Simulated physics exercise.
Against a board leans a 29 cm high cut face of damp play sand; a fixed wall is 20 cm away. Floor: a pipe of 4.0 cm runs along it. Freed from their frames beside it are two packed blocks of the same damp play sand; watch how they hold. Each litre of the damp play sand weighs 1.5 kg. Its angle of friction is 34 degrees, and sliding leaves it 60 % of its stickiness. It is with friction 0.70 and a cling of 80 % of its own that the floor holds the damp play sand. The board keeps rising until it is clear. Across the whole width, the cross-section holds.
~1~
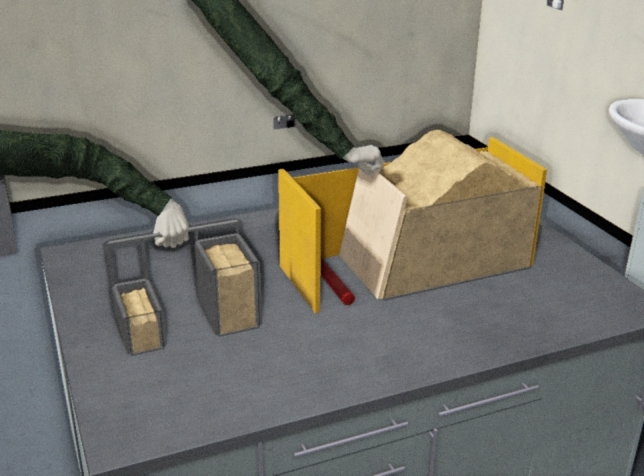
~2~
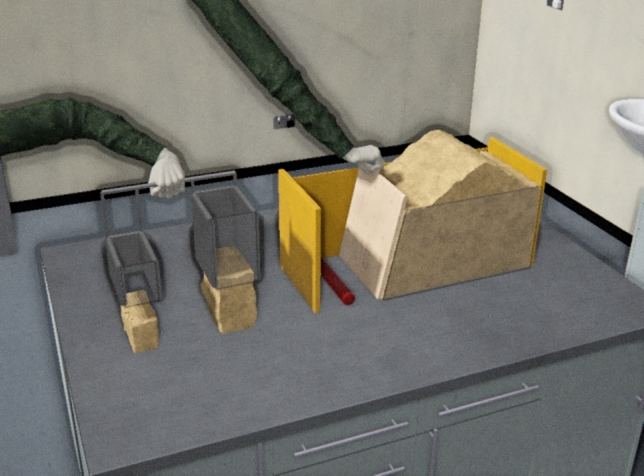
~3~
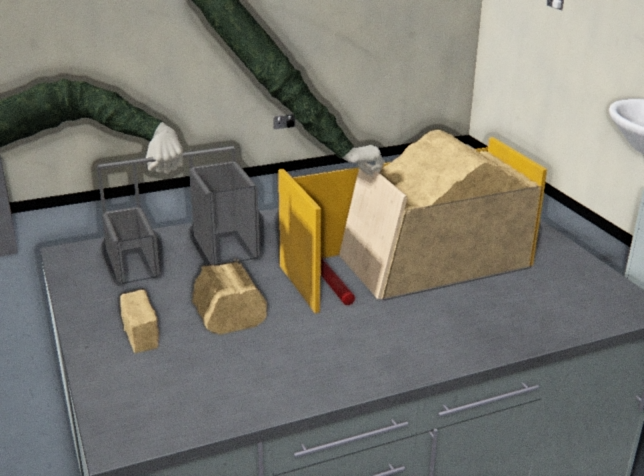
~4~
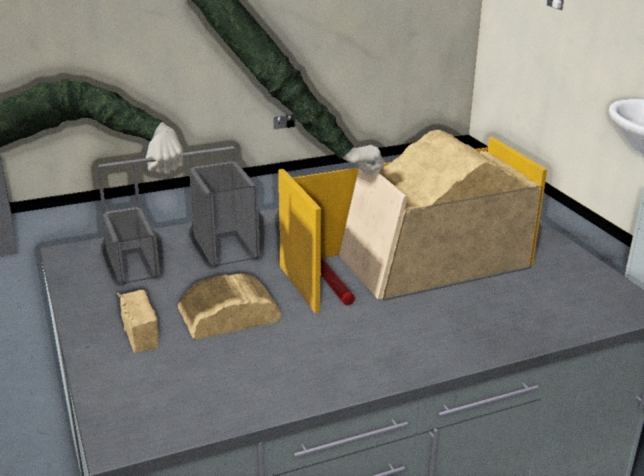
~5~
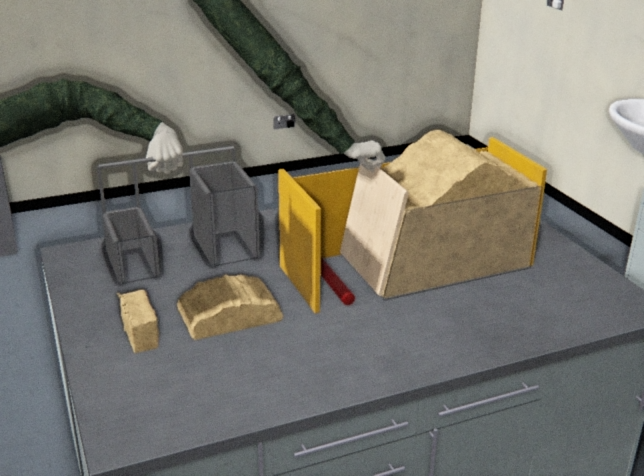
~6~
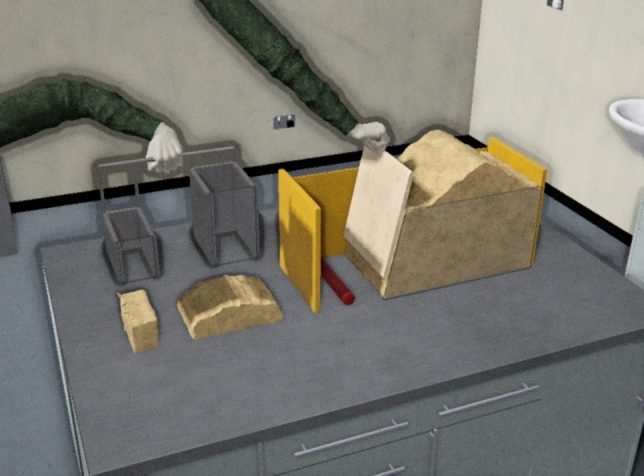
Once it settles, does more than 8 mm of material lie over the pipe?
Yes.
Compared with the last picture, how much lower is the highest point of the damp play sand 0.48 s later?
I'd put it at close to 1.5 cm.
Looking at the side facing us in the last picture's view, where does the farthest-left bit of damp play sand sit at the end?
About (333, 302).
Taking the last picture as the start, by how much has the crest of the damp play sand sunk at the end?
I'd put it at close to 6.0 cm.
Another 0.22 s on from the sixth picture, the face still stands and nothing lies on the pipe.
Another 0.48 s on from the sixth picture, the face still stands and nothing lies on the pipe.
Another 0.74 s on from the sixth picture, the fallen stuff reaches 46 % of the way across and 5 mm lies on the pipe.
Another 1.00 s on from the sixth picture, the fallen stuff reaches 76 % of the way across and 5.4 cm lies on the pipe.
Another 1.25 s on from the sixth picture, at the end, the fallen stuff reaches 81 % of the way across and 5.1 cm lies on the pipe.
